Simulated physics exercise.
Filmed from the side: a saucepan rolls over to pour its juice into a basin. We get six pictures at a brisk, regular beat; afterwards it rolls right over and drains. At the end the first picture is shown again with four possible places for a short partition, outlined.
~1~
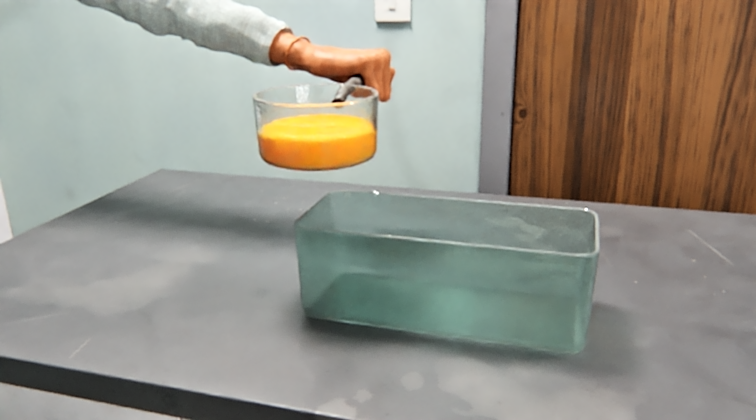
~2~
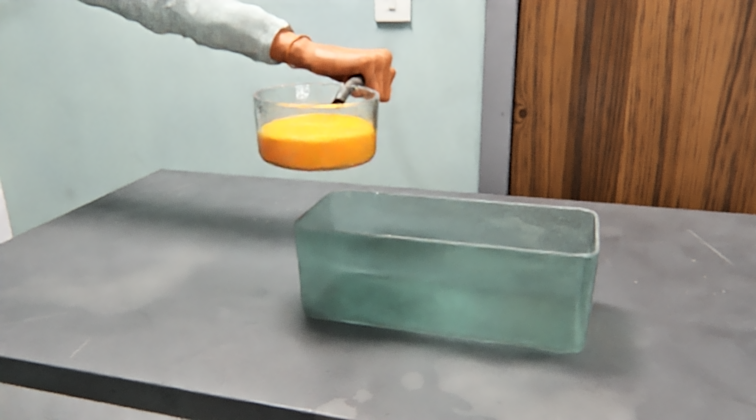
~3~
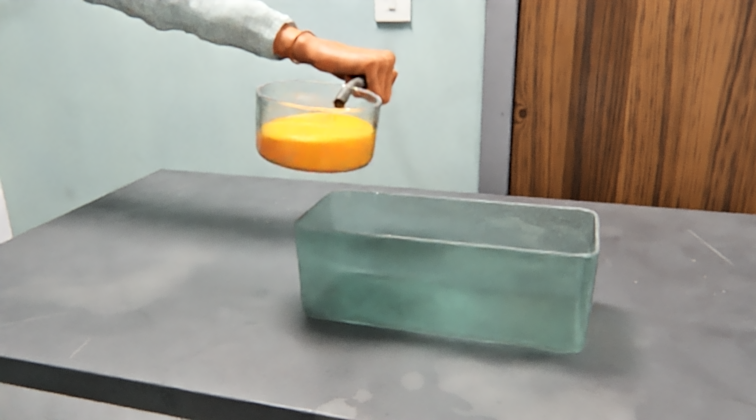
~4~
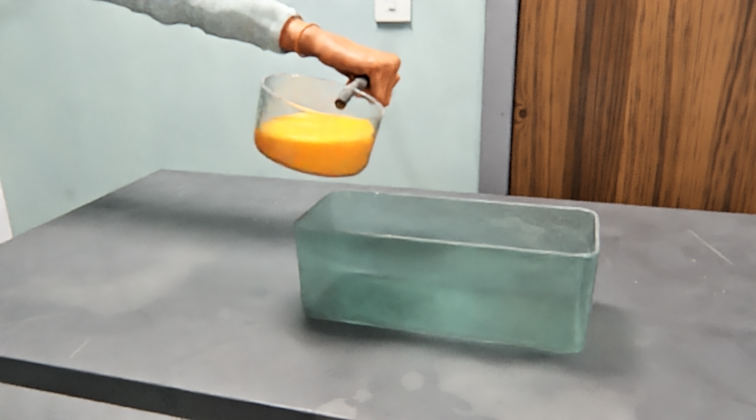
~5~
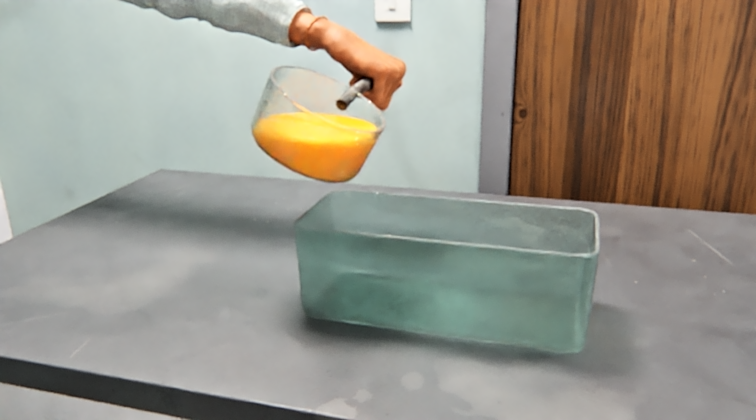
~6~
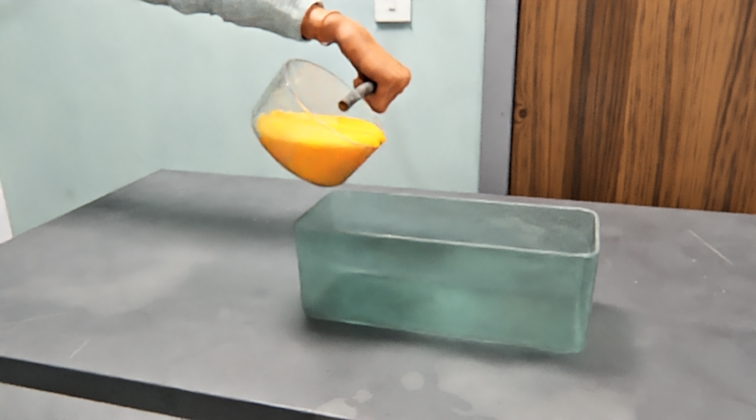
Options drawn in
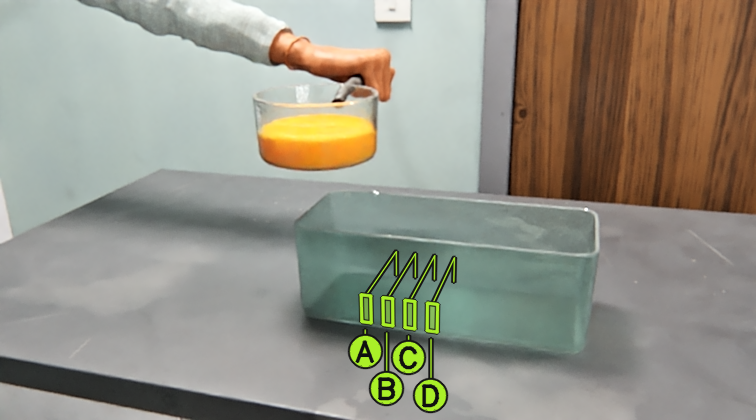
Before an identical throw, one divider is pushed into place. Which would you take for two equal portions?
B beats the others.
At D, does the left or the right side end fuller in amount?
The left one.
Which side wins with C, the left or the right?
The left one.
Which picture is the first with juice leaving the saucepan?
Picture 6.
In lime, A at (365, 329); B at (386, 332); C at (408, 335); D at (430, 339).
For slot A, about 27 % ends left of the wall and 73 % right of it.
For slot B, about 50 % ends left of the wall and 49 % right of it.
For slot C, about 83 % ends left of the wall and 17 % right of it.
For slot D, about 91 % ends left of the wall and 9 % right of it.
